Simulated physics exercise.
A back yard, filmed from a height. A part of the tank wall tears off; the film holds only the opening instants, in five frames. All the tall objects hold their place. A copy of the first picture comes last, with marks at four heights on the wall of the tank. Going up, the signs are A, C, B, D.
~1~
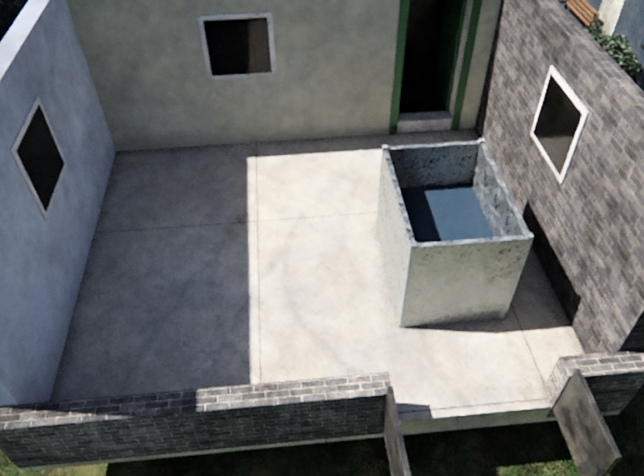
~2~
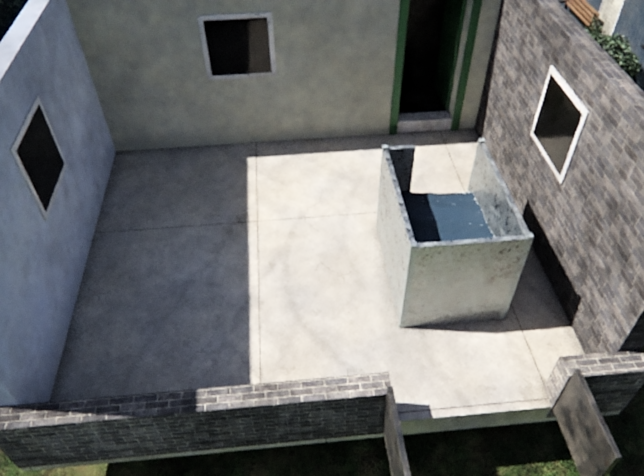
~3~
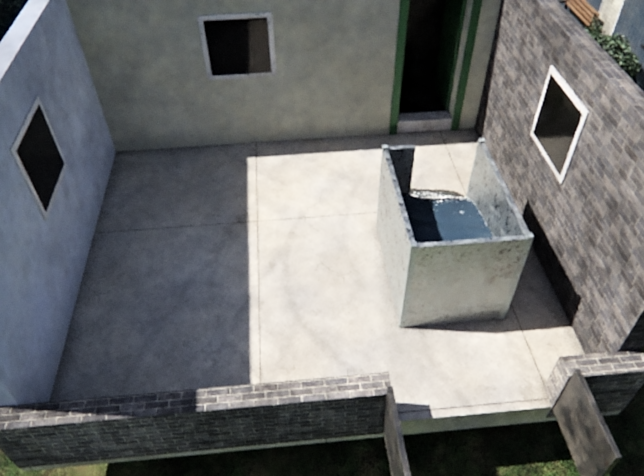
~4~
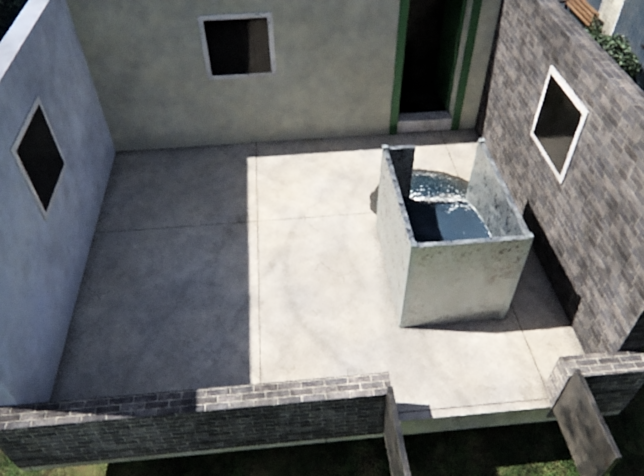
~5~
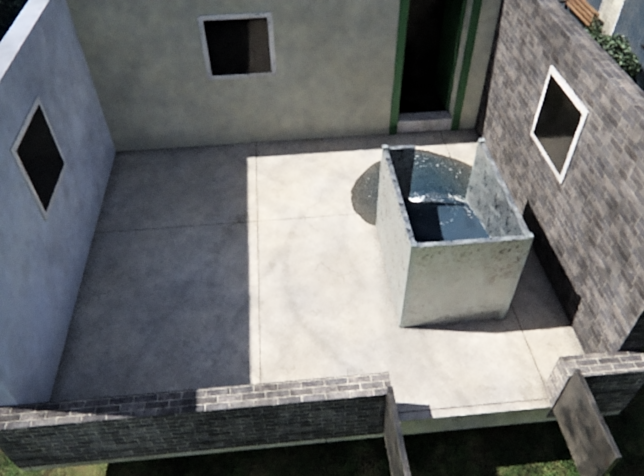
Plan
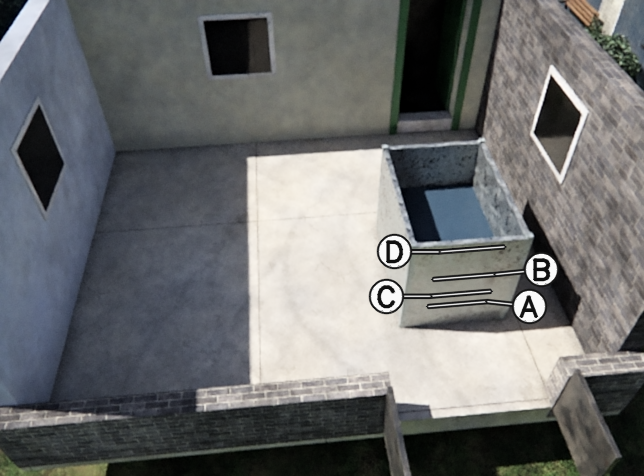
In a walled yard, a tank's far side opens and water spreads out across the floor.
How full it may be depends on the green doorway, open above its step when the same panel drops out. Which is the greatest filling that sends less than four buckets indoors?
Go for C.
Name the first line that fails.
That would be B.
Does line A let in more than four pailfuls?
No, not at all.
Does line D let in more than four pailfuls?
Yes.
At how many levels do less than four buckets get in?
Two.
In white, A at (457, 304); B at (464, 276); C at (460, 293); D at (471, 249); from the bottom up A, C, B, D.
For line A, nothing gets over.
For line B, about 10 bucketfuls get in.
For line C, a bucket or two gets in.
For line D, dozens of bucketfuls pour in.
